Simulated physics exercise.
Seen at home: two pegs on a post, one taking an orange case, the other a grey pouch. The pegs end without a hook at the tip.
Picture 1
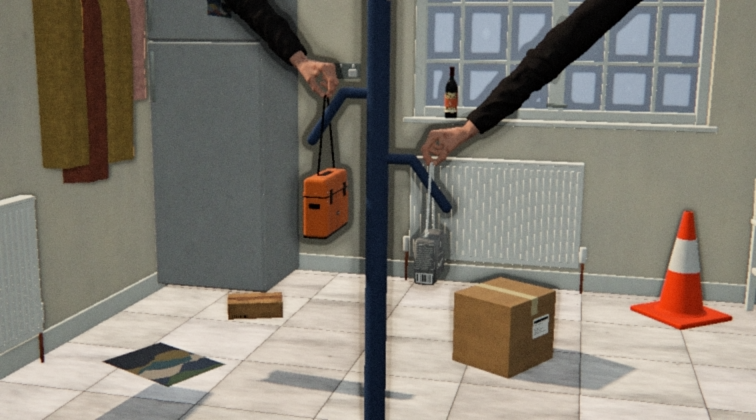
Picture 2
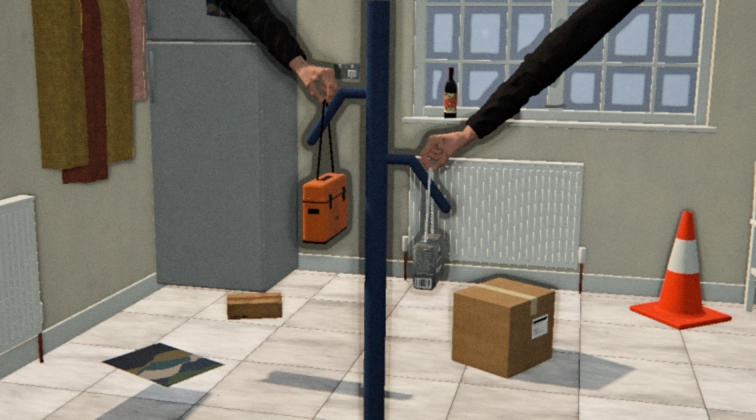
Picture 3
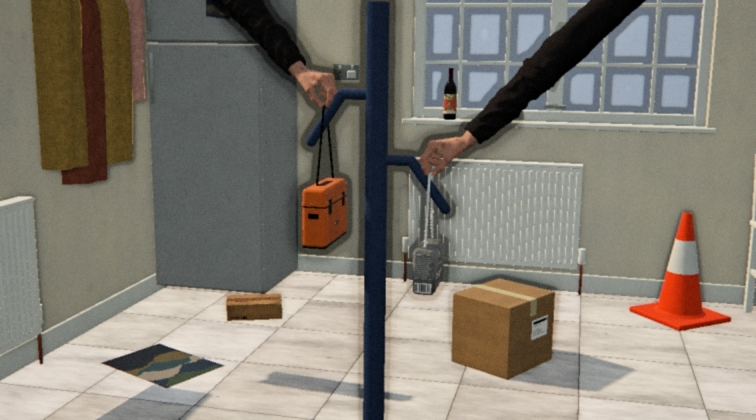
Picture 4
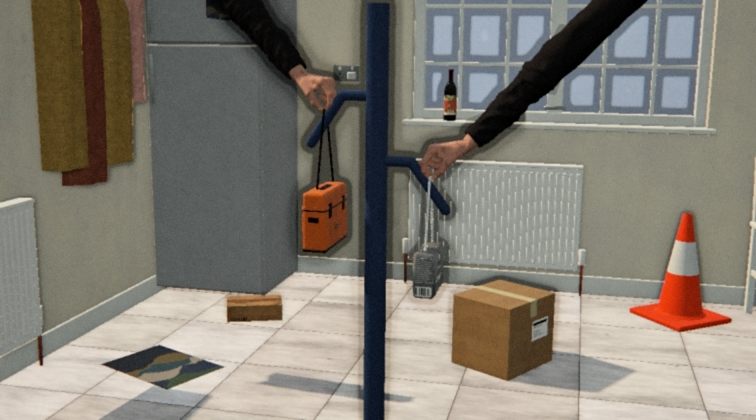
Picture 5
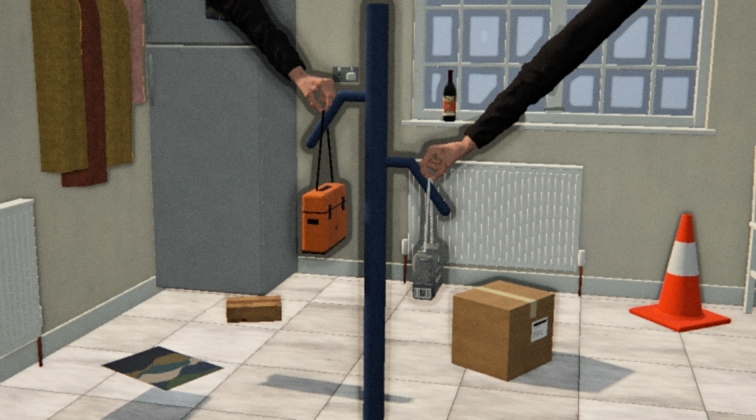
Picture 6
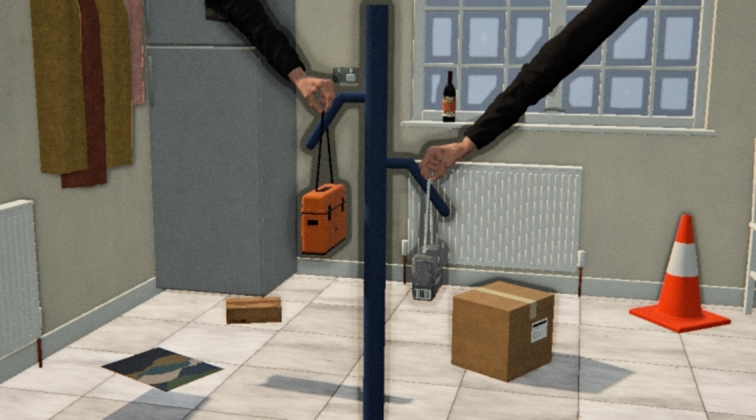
Two hands held an orange case and a grey pouch by their straps beside the sloping pegs of a blue post, and both items lowered very slightly while the hands barely moved.
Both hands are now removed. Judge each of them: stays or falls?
Orange case: Falls, grey pouch: Falls.
Then, 0.26 s later than the last view, orange case falling near (325, 282); grey pouch falling near (427, 335).
Then, 0.48 s later than the last view, orange case on the floor; grey pouch on the floor.
Finally, orange case on the floor; grey pouch on the floor. The orange case slips off its peg and the grey pouch drops to the floor.
